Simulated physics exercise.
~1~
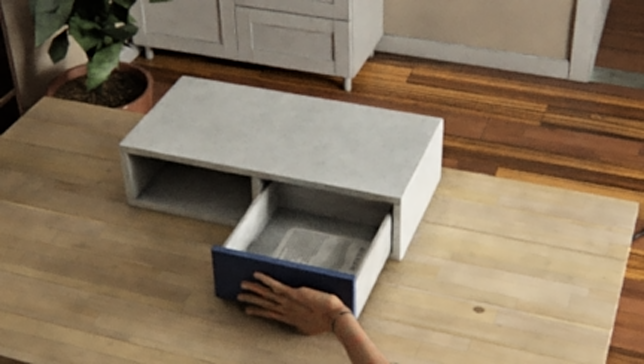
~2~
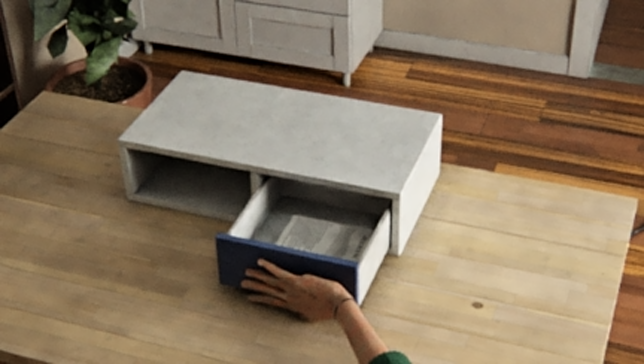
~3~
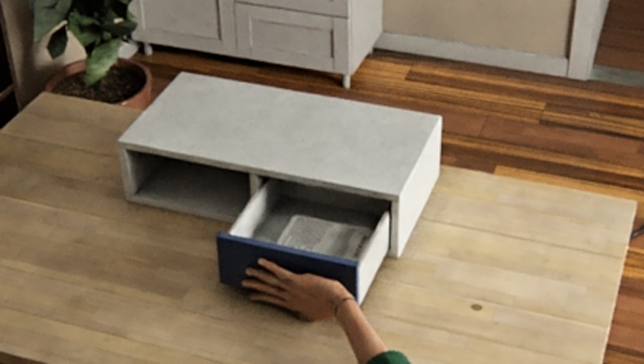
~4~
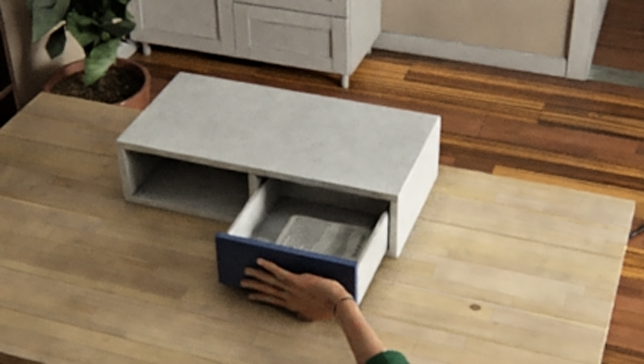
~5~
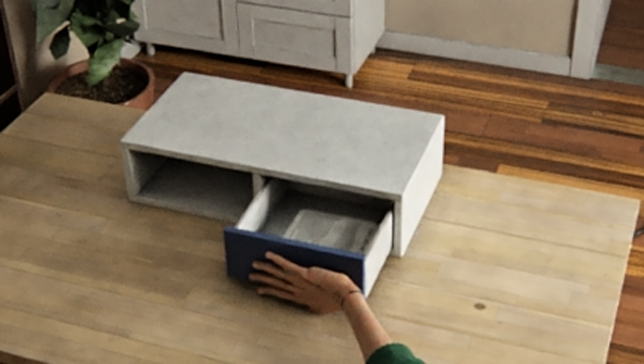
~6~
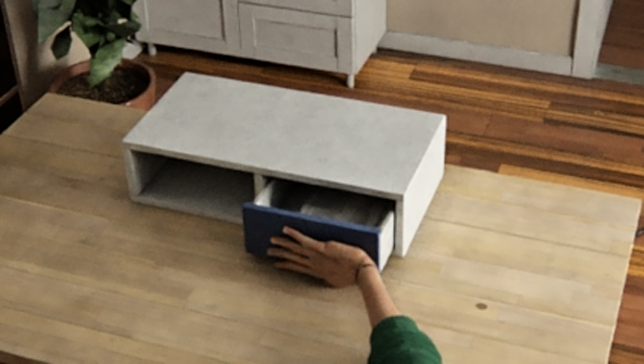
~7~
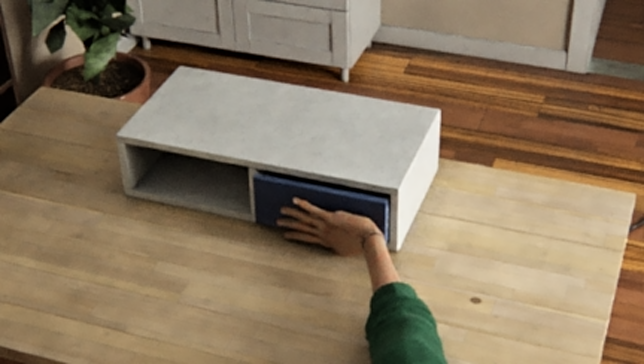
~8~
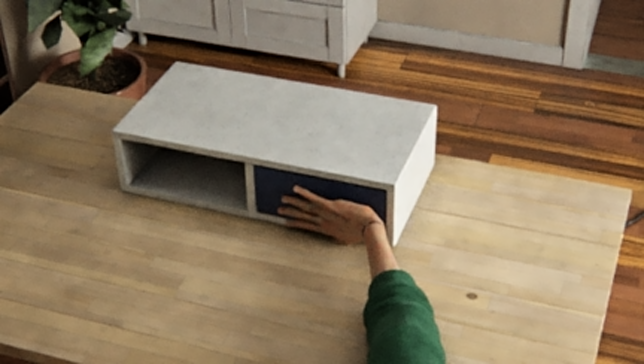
Blue-fronted drawer sliding into a pale grey chest on a wooden table, pushed by a green-sleeved hand until it shuts flush.
